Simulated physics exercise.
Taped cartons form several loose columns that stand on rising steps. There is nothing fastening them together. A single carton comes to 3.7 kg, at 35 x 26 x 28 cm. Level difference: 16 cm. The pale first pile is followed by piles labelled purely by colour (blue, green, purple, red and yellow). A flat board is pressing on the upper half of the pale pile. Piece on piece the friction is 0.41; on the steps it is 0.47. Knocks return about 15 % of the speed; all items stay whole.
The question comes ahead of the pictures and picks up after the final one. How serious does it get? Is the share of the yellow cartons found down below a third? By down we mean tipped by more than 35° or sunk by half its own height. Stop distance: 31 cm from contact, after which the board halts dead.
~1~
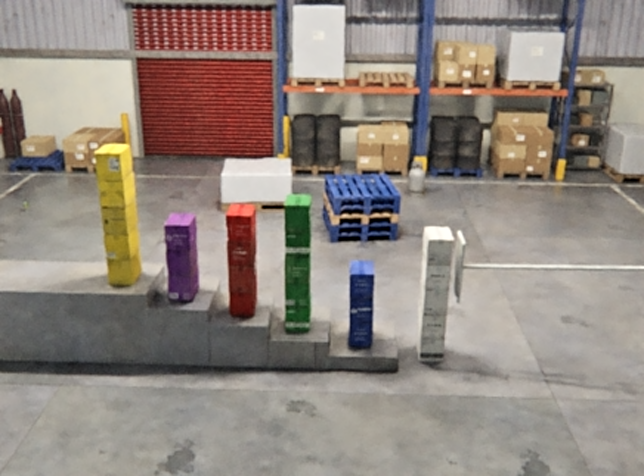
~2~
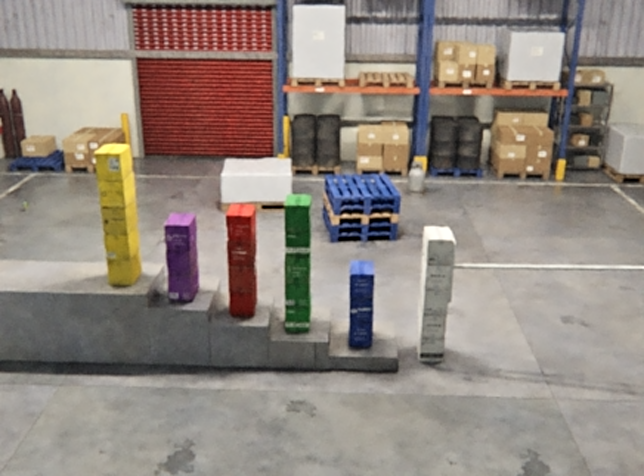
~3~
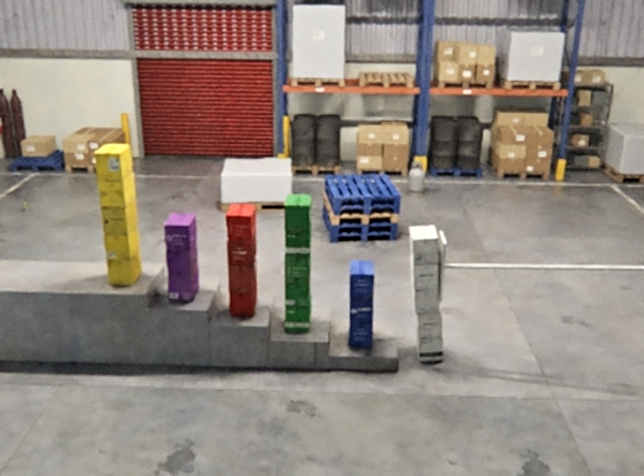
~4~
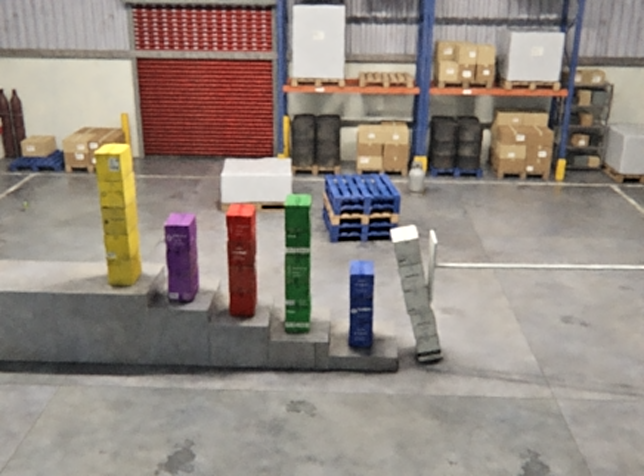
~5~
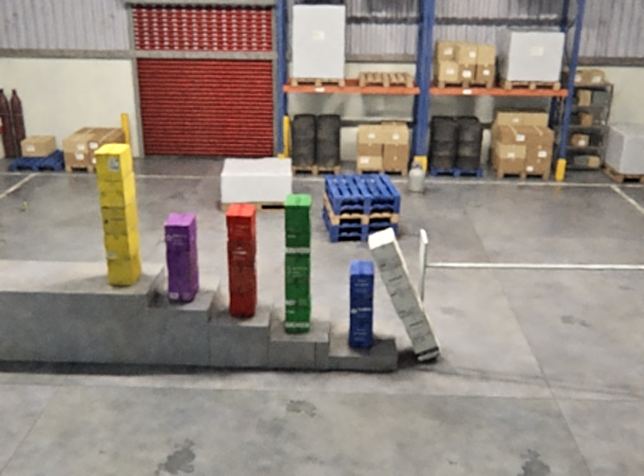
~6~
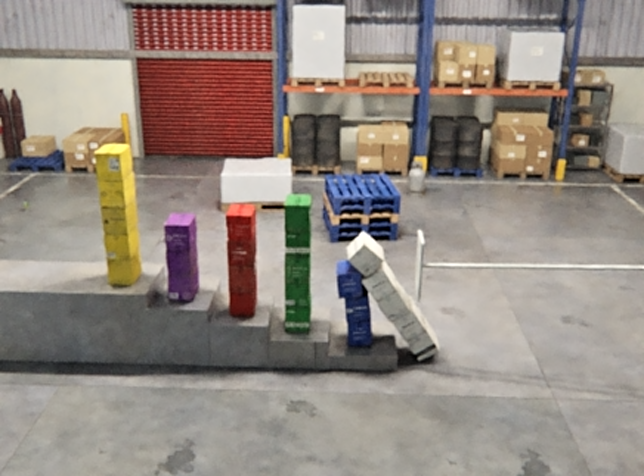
No, it is above a third.
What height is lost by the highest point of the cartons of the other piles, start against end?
The top ends up some 80 cm lower.
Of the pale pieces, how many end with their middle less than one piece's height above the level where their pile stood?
Count: 1.
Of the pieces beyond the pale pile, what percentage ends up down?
The share is about 85 in a hundred.
Then, 0.40 s past the last view, 5 of the pale pile down; none of the 5 yellow cartons down (2 of 20 in all colours); top yellow carton unmoved; top blue carton 17° from how it stood.
Then, 1.48 s past the last view, 5 of the pale pile down; none of the 5 yellow cartons down (5 of 20 in all colours); top yellow carton unmoved; top green carton 29° from how it stood, 21 cm lower.
Then, 2.60 s past the last view, 5 of the pale pile down; 5 of the 5 yellow cartons down (17 of 20 in all colours); top yellow carton 49° from how it stood, 36 cm lower; top red carton 43° from how it stood, 26 cm lower.
In the end, 5 of the pale pile down; 5 of the 5 yellow cartons down (17 of 20 in all colours); top yellow carton on its side; top green carton 42° from how it stood, 38 cm lower. That is 100 per cent. From the last view, middles, top green carton near (204, 245).
